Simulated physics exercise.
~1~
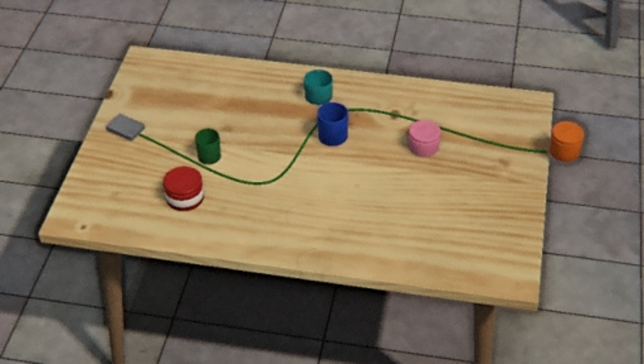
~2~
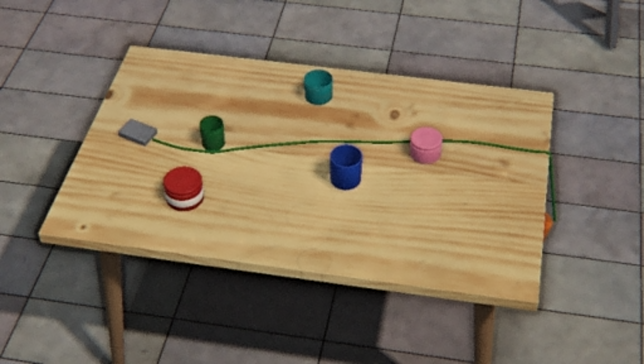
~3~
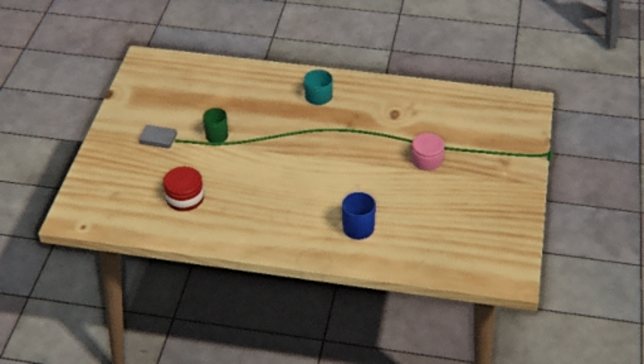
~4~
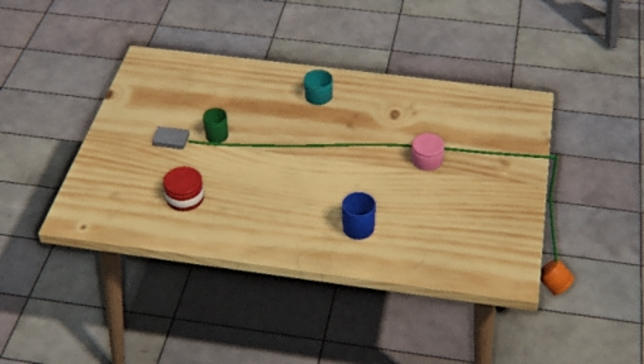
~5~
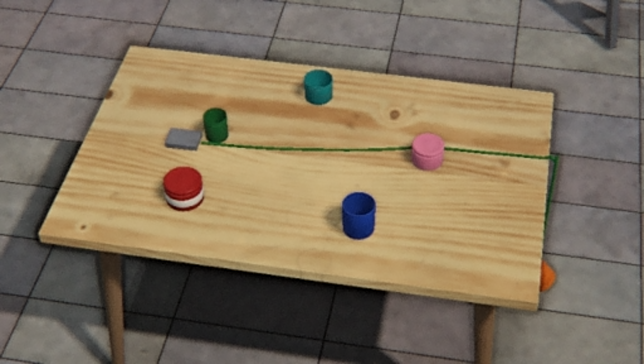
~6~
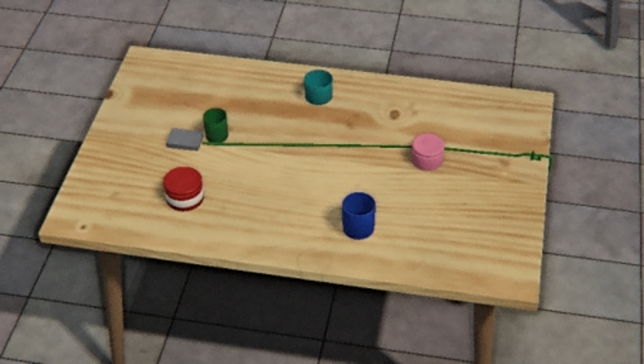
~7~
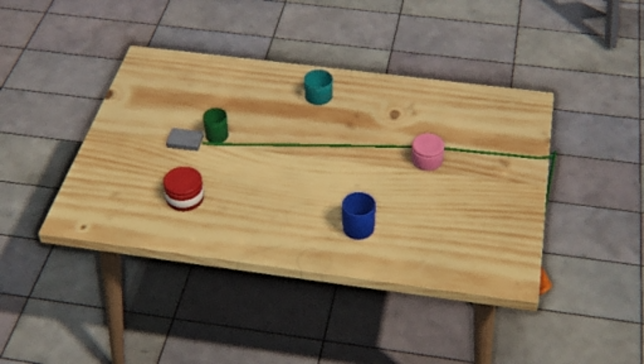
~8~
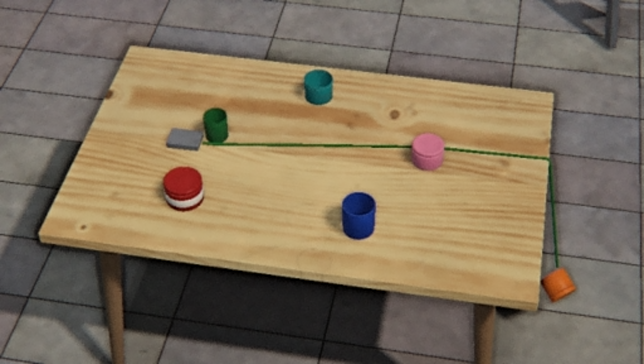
Wooden table with an orange speaker dropping off the right edge, its cable shoving a blue mug and dragging a grey phone.
